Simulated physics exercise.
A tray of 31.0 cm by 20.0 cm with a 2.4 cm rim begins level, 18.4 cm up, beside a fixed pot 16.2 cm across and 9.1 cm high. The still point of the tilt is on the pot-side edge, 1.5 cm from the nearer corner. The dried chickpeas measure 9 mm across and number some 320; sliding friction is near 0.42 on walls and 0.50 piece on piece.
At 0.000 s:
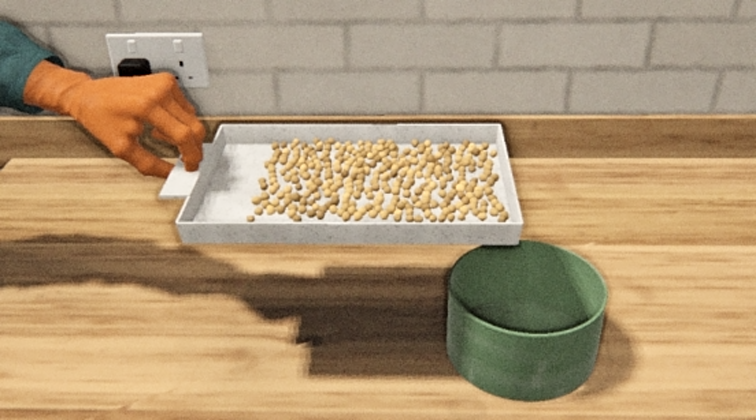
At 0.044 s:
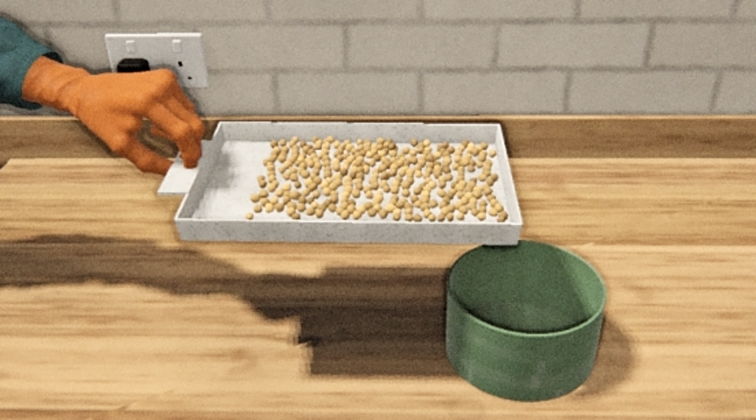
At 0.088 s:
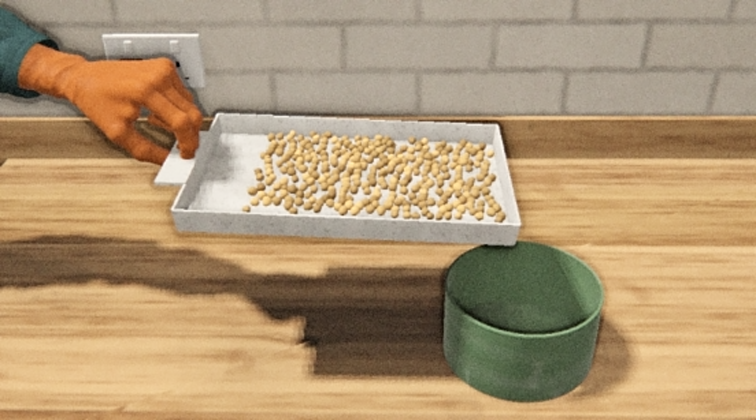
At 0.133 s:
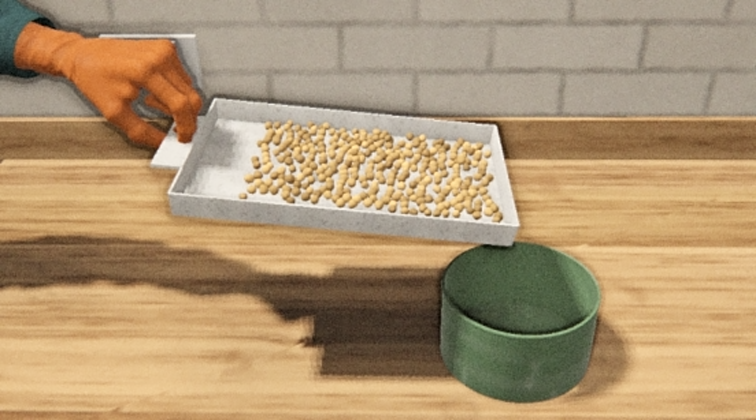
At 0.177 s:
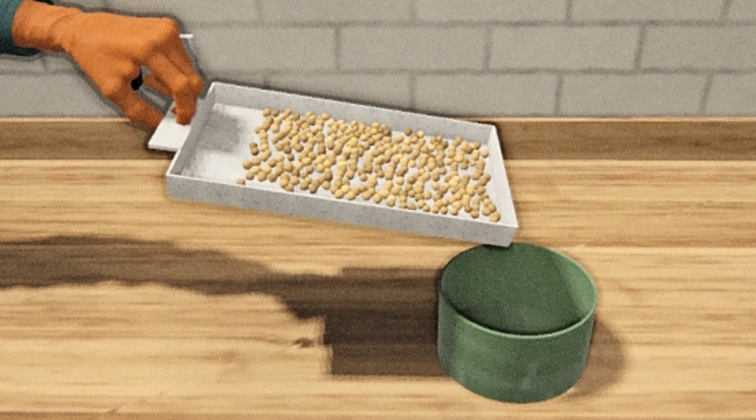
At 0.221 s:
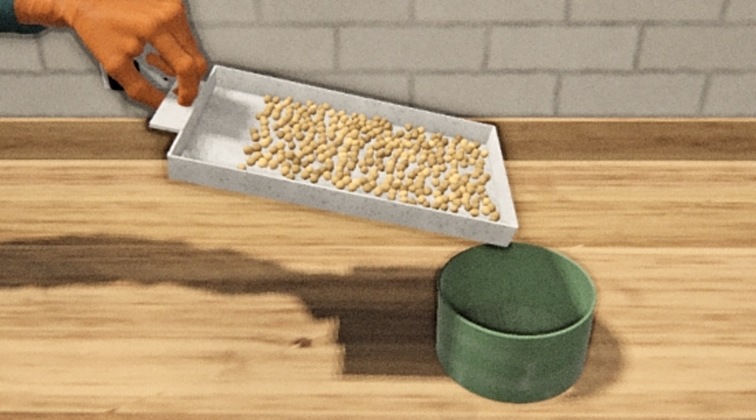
A hand in a teal sleeve held a pale, shallow tray of dried chickpeas above a wooden counter, then raised its left end so it slanted down to the right, toward a green pot.
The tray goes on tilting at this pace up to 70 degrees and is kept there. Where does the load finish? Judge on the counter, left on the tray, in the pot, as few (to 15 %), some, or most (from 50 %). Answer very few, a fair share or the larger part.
Counter: Very few, tray: The larger part, pot: Very few.
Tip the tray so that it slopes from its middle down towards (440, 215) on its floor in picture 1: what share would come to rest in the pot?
Some 0 per cent.
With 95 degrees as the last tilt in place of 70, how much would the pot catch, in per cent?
Then about 60 per cent.
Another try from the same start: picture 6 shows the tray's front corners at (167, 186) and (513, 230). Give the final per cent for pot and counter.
Pot 0, counter 10.
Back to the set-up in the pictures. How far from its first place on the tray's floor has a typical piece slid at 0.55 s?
Roughly 5 cm.
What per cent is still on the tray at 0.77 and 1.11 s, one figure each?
In turn: 100, 95.
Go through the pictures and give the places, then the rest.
Tray tilt 0 degrees, front corners at (180, 221) and (519, 222); middle of the pieces at (377, 178); pot at (527, 284), in the first picture.
Tray tilt 1 degrees, front corners at (178, 218) and (518, 222); middle of the pieces at (376, 177), in the second picture.
Tray tilt 3 degrees, front corners at (175, 209) and (517, 223); middle of the pieces at (374, 173), in the third picture.
Tray tilt 6 degrees, front corners at (172, 192) and (515, 224), lowest corner right front; middle of the pieces at (371, 167), in the fourth picture.
Tray tilt 10 degrees, front corners at (170, 174) and (514, 225), lowest corner right front; middle of the pieces at (370, 160), in the fifth picture.
Tray tilt 13 degrees, front corners at (172, 155) and (515, 225), lowest corner right front; middle of the pieces at (371, 153); pot at (516, 286). The tray's pace is about 85 degrees a second, in the sixth picture.
Then, at 0.55 s, tilt 41 degrees; the tray holds 100 %, the pot 0 %.
After 0.77 s, tilt 59 degrees; the tray holds 100 %, the pot 0 %.
After 1.11 s, tilt 70 degrees; the tray holds 95 %, the pot 5 %.
At rest (1.7 s), counter 0 %, tray 95 %, pot 5 %.
